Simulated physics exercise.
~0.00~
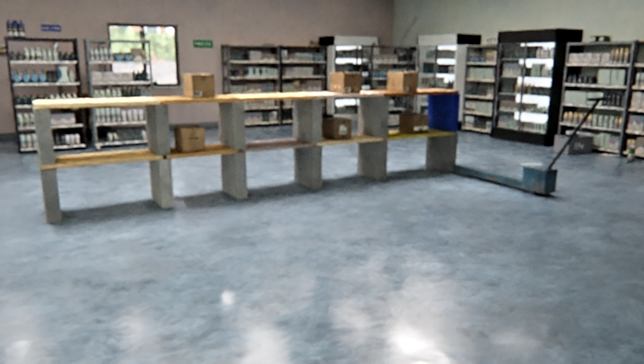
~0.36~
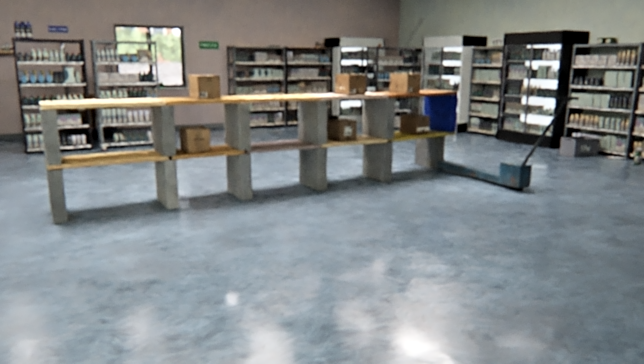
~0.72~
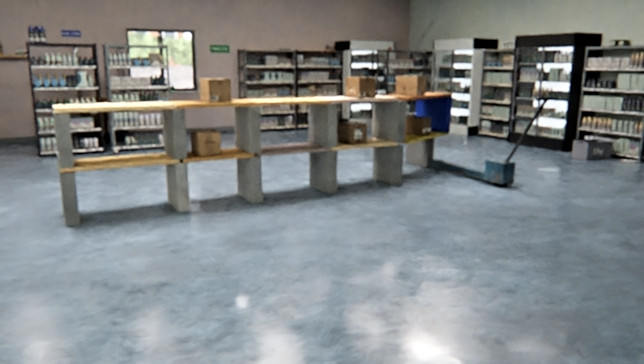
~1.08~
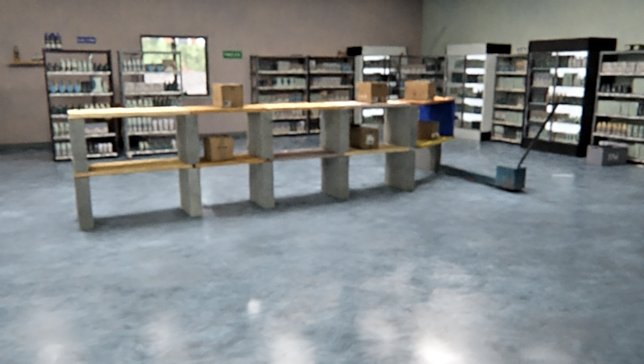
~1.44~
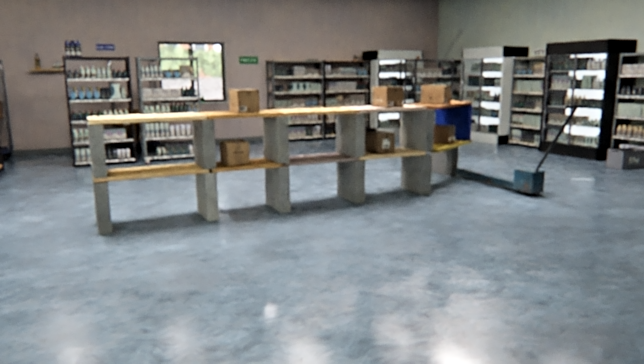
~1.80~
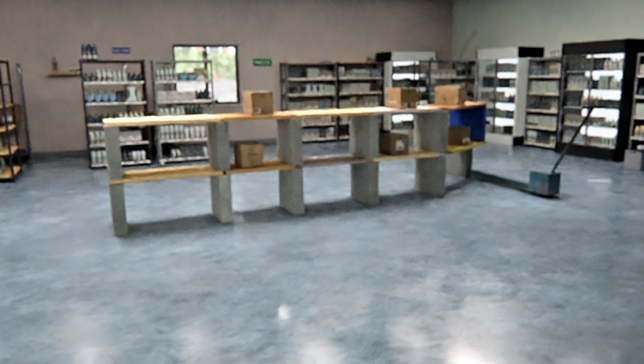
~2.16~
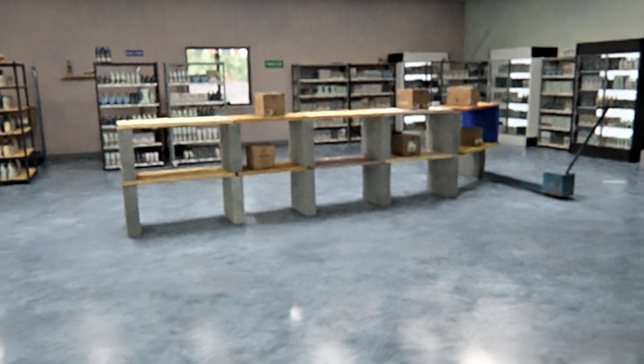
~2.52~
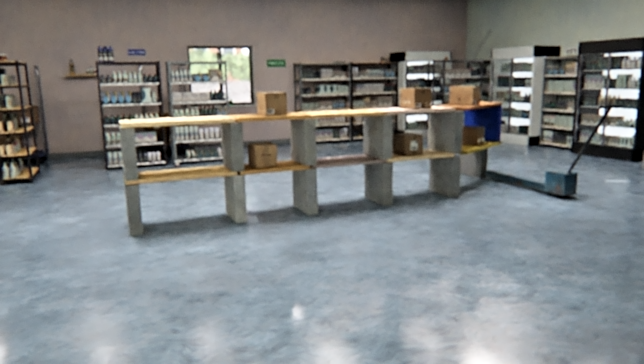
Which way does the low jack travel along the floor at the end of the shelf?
The jack moves to the left, in toward the blue support at the end of the shelf.
